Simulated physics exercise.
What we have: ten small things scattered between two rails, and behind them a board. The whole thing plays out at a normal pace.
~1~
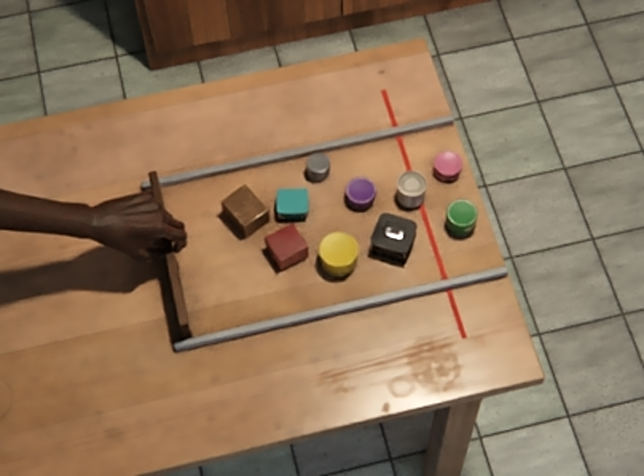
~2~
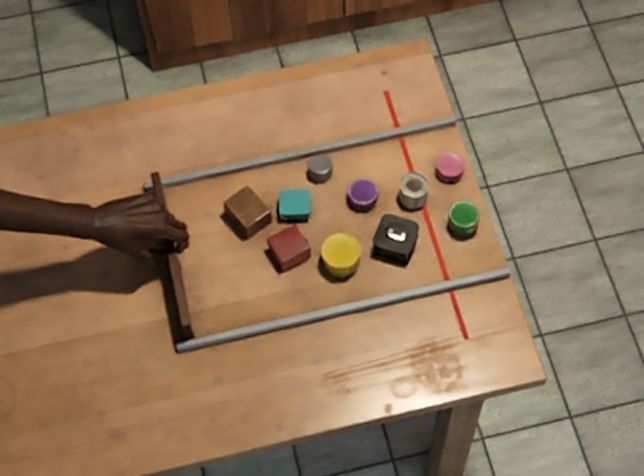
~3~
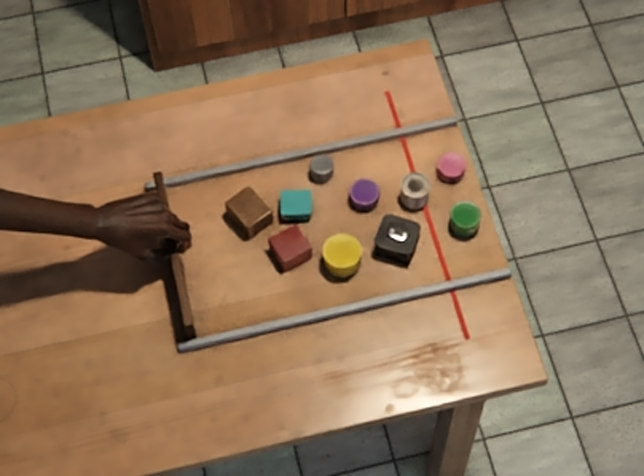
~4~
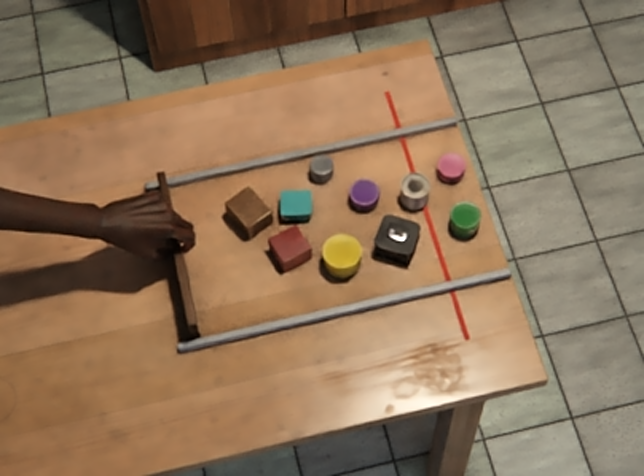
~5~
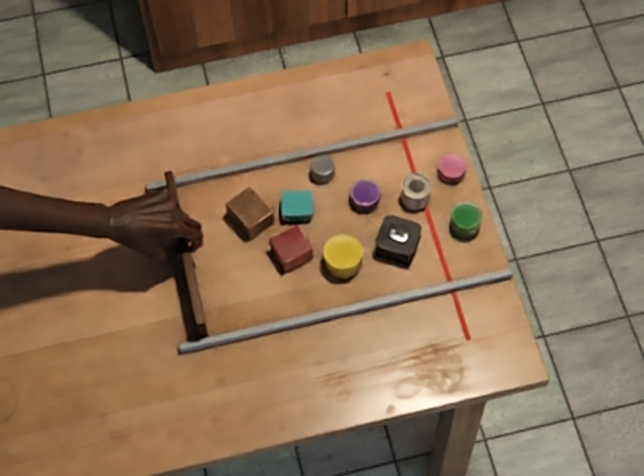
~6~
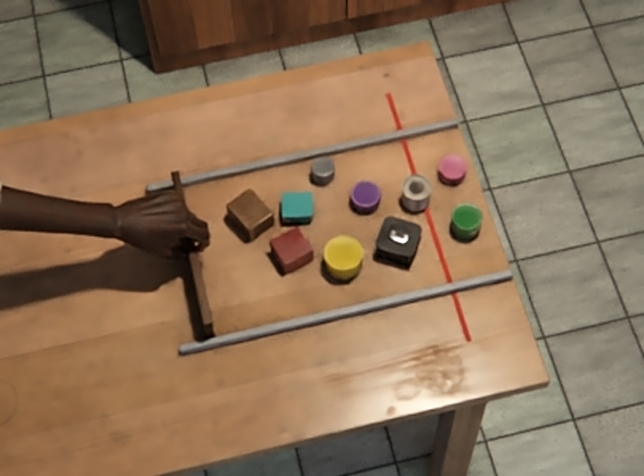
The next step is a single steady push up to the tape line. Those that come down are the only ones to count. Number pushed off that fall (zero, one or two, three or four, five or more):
Pieces going over the end will number three or four.
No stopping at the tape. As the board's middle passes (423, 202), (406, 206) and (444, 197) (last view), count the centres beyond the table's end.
Going through the three places, I get 3, 2 and 6.
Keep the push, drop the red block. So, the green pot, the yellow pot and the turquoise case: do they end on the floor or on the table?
Green pot - gone, yellow pot - safe, turquoise case - safe.
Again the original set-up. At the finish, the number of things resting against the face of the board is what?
Contact count: 4.
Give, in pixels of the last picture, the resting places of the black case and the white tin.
The black case finishes at (489, 223); the white tin finishes at (470, 191).
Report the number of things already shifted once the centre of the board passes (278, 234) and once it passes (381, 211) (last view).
First position 3; second position 10.
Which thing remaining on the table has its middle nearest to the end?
The one in question is the black case.
Early on, none off yet; pink tub at rest near (453, 170); green pot at rest near (466, 222); white tin at rest near (416, 193).
A while later, none off yet; pink tub at rest near (453, 170); green pot at rest near (466, 222); white tin travelled a little near (430, 192).
Further along, none off yet; pink tub leaning a little near (481, 157); green pot travelled about its own width near (486, 216); white tin travelled about its own width near (460, 195).
Finally, the number that fall off is three or four; lost, purple tin, green pot and pink tub.
